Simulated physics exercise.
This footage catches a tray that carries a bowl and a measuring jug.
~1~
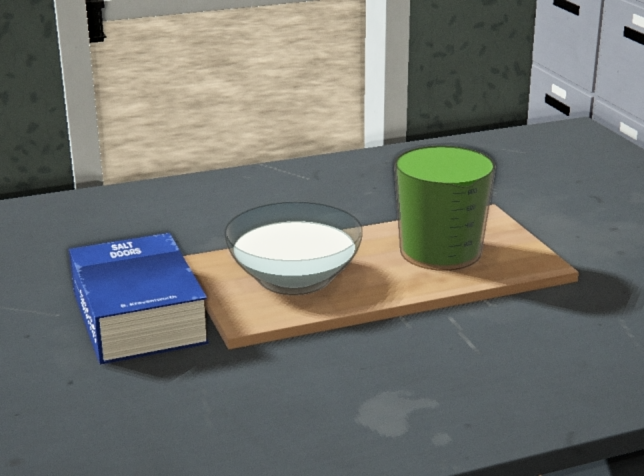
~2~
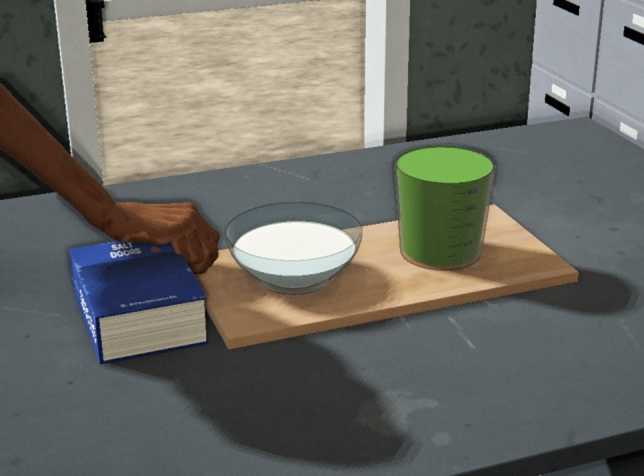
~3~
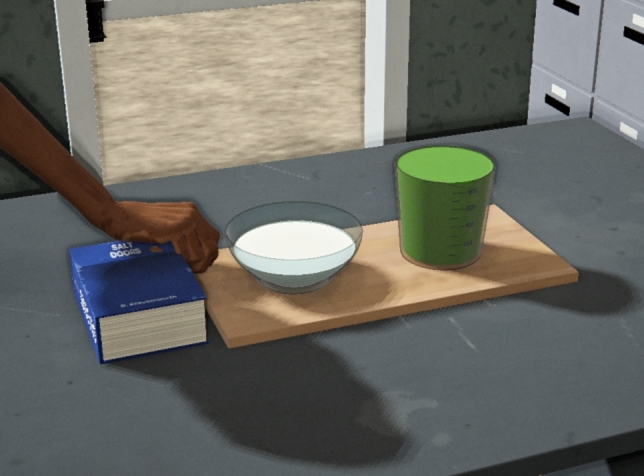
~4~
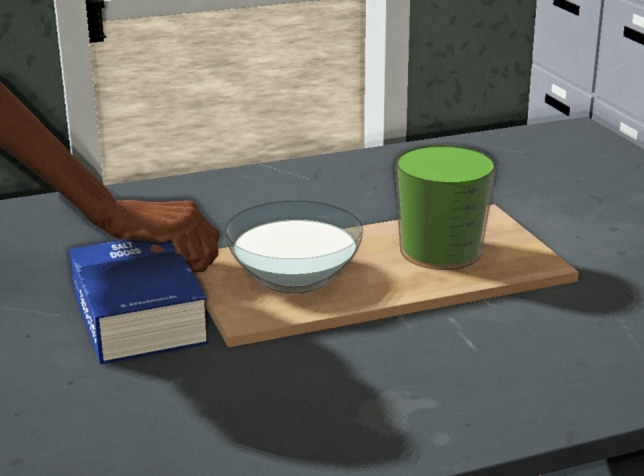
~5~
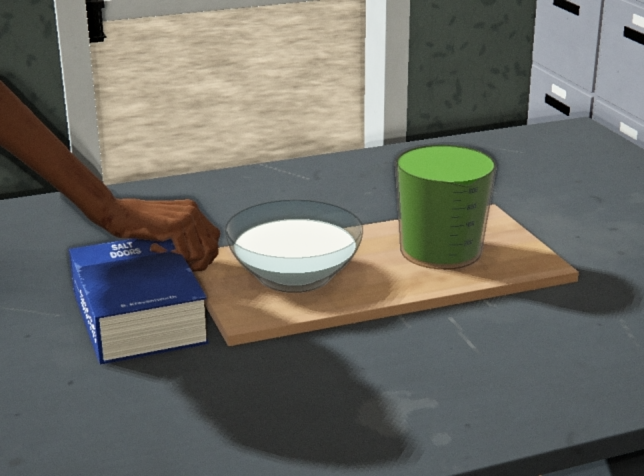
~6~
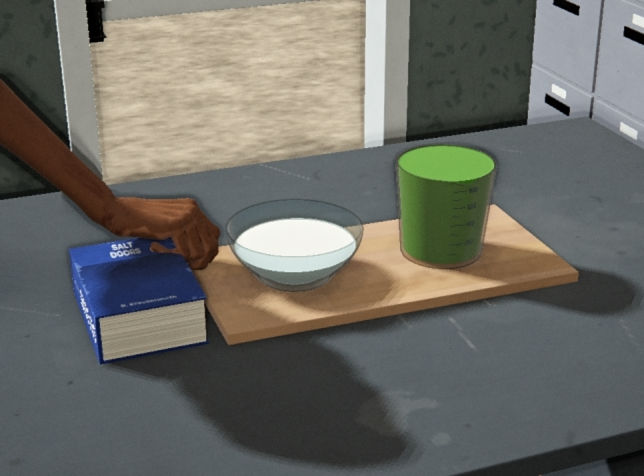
On a dark gray table, a hand reached in from the left behind a blue book and gripped a wooden tray holding a bowl of white liquid and a full green measuring jug, barely raising that end.
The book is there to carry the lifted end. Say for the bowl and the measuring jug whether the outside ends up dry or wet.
One by one: On the left the bowl: It will not slosh over; on the right the measuring jug: It will slosh over.
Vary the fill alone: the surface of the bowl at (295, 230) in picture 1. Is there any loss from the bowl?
Result then: Contents escape.
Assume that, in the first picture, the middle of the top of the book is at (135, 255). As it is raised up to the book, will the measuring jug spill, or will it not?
It brims over.
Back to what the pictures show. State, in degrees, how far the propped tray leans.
I reckon something near 8°.
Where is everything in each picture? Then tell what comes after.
In the first frame, the tray lies flat; bowl (294, 251) about two thirds full; measuring jug (443, 206) full to the brim; book (153, 331).
The second frame shows a hand takes the end of the tray; bowl about two thirds full, surface at (294, 248); measuring jug full to the brim, surface at (445, 165).
In the third frame, the end has come up a little; bowl (294, 251) about two thirds full; measuring jug (443, 206) full to the brim.
The fourth frame shows slope near 0°; bowl about two thirds full, surface at (294, 247); measuring jug full to the brim, surface at (445, 165); book (153, 331).
The fifth frame shows the tray slopes by about 1°; bowl (294, 249) about two thirds full; measuring jug (443, 205) full to the brim.
In the sixth frame, the end is rising; bowl about two thirds full, surface at (294, 245); measuring jug full to the brim, surface at (446, 164); book (153, 331).
Soon after, the tray slopes by about 5°; bowl, nothing has left it; measuring jug, some has gone over its rim.
Later, the tray slopes by about 10°; bowl, nothing has left it; measuring jug, some has gone over its rim.
In the end, the tray slopes by about 8°, resting on the book; bowl, nothing has left it; measuring jug, some has gone over its rim.
